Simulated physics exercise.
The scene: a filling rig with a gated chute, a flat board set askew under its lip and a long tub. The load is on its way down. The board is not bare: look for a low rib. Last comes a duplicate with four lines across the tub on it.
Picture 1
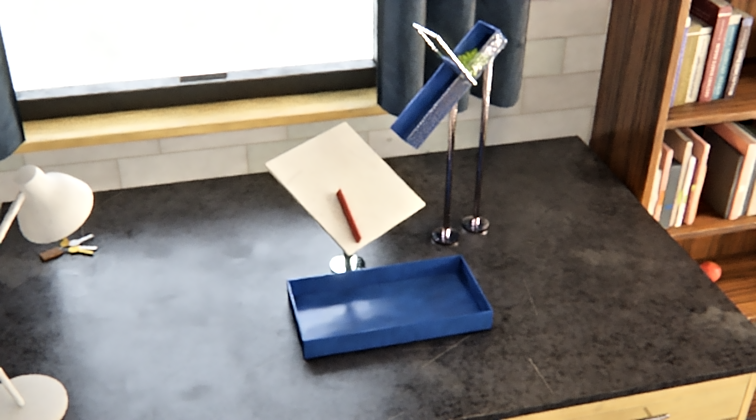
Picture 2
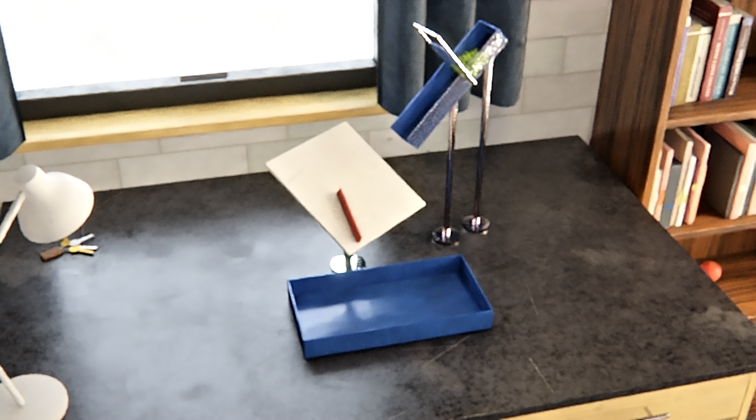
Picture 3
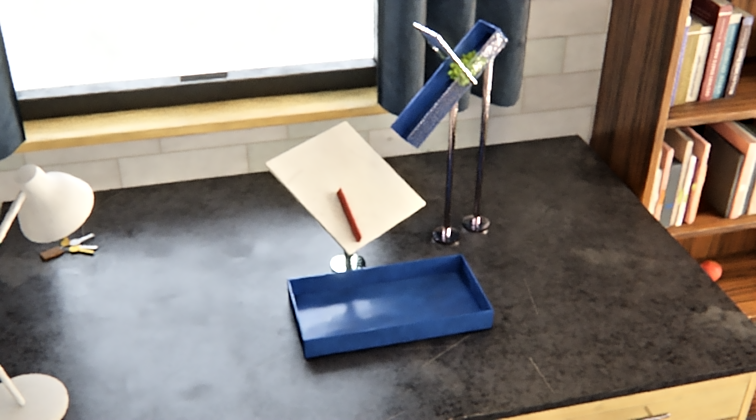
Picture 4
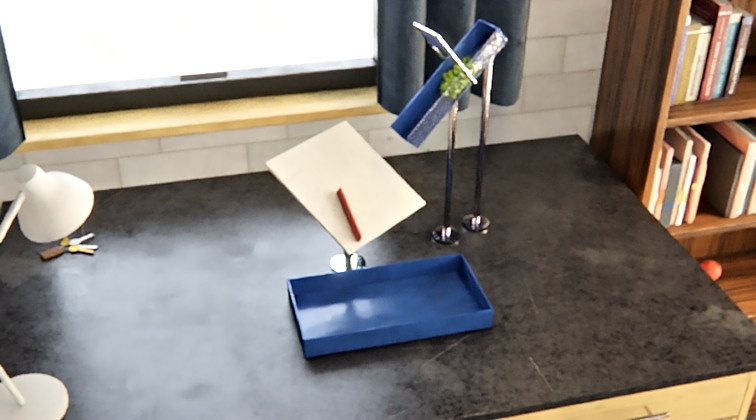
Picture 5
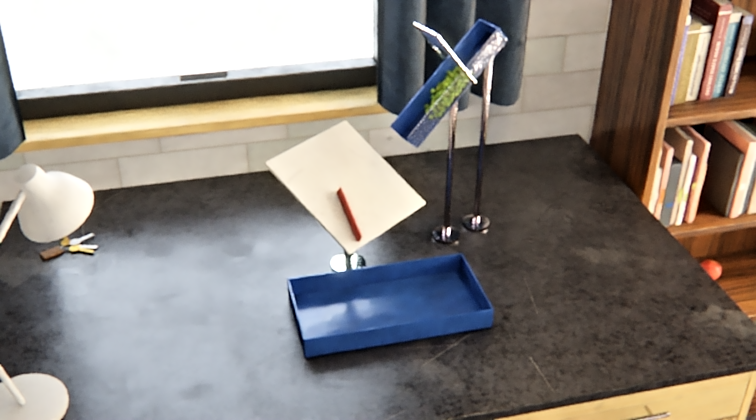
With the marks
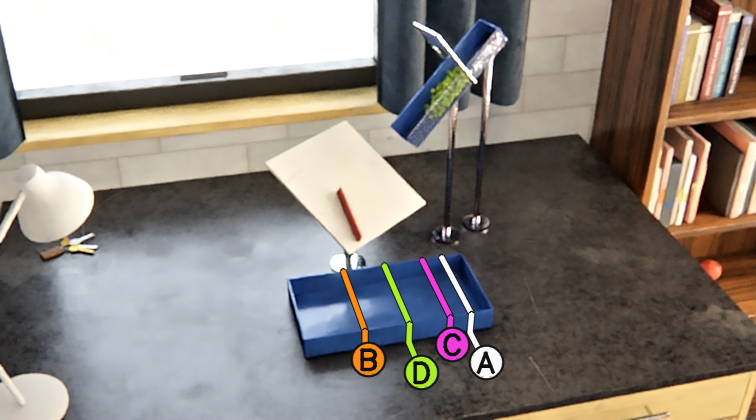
Small green pieces, bunched near the top of a tilted blue chute on metal stands, slide down and to the left along it, spreading into a longer streak partway down. Below, the slanted pale board with its reddish-brown rib and the empty blue tub stay still on the dark desk.
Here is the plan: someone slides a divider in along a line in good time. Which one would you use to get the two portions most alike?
Best: D.
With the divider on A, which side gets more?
The left side.
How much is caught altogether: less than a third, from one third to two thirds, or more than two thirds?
It is more than two thirds.
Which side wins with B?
The right side.
On the marked copy, line A crosses the front rim at (471, 313); line B crosses the front rim at (364, 330); line C crosses the front rim at (450, 316); line D crosses the front rim at (409, 323).
Choosing A, of what is caught, nearly all on the left of the divider, a stray few on the right.
Choosing B, of what is caught, none on the left of the divider, all on the right.
Choosing C, of what is caught, most on the left of the divider, a small part on the right.
Choosing D, of what is caught, about two thirds on the left of the divider, about a third on the right.
